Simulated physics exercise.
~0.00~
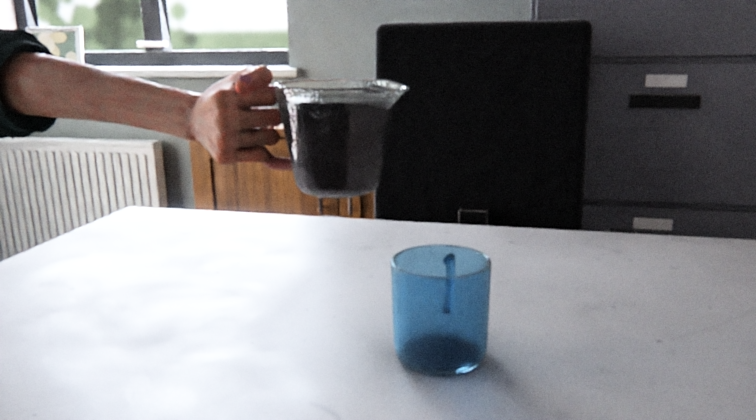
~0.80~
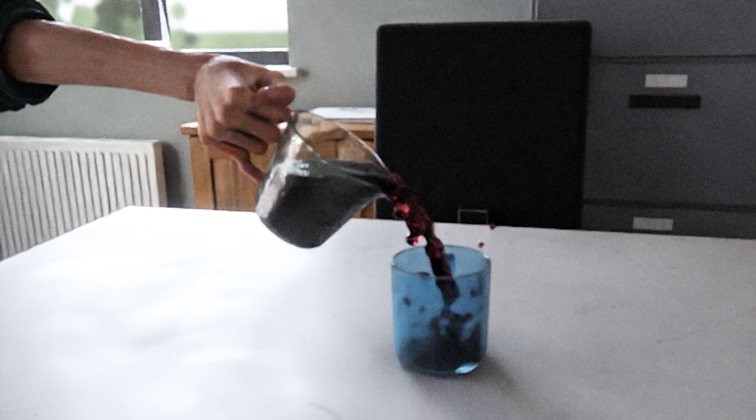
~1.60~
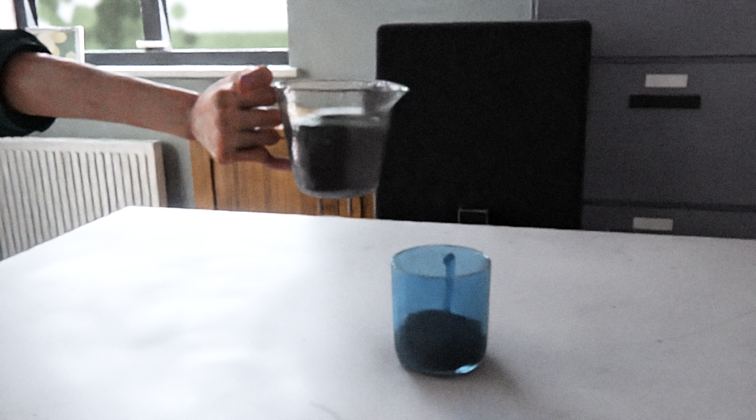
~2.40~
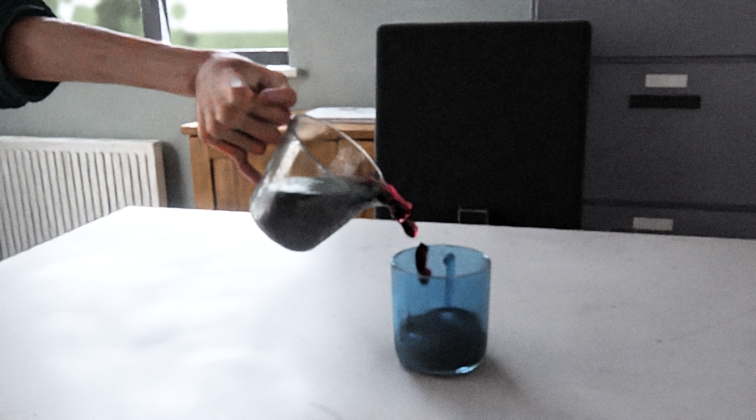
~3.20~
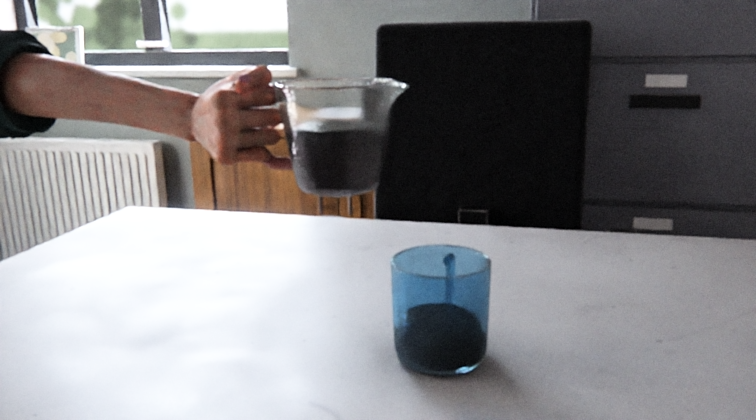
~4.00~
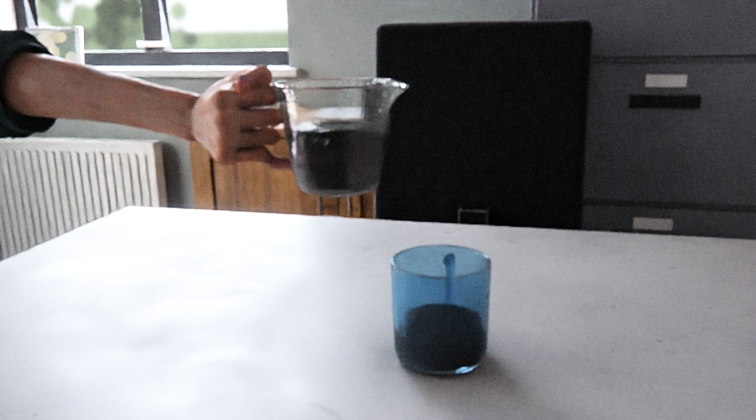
We see a hand holding a clear glass jug of dark red liquid above a white table, tipping it to the right to pour into a blue cup, levelling it, pouring again more thinly, then holding it upright, with dark liquid partly filling the cup and some left in the jug.
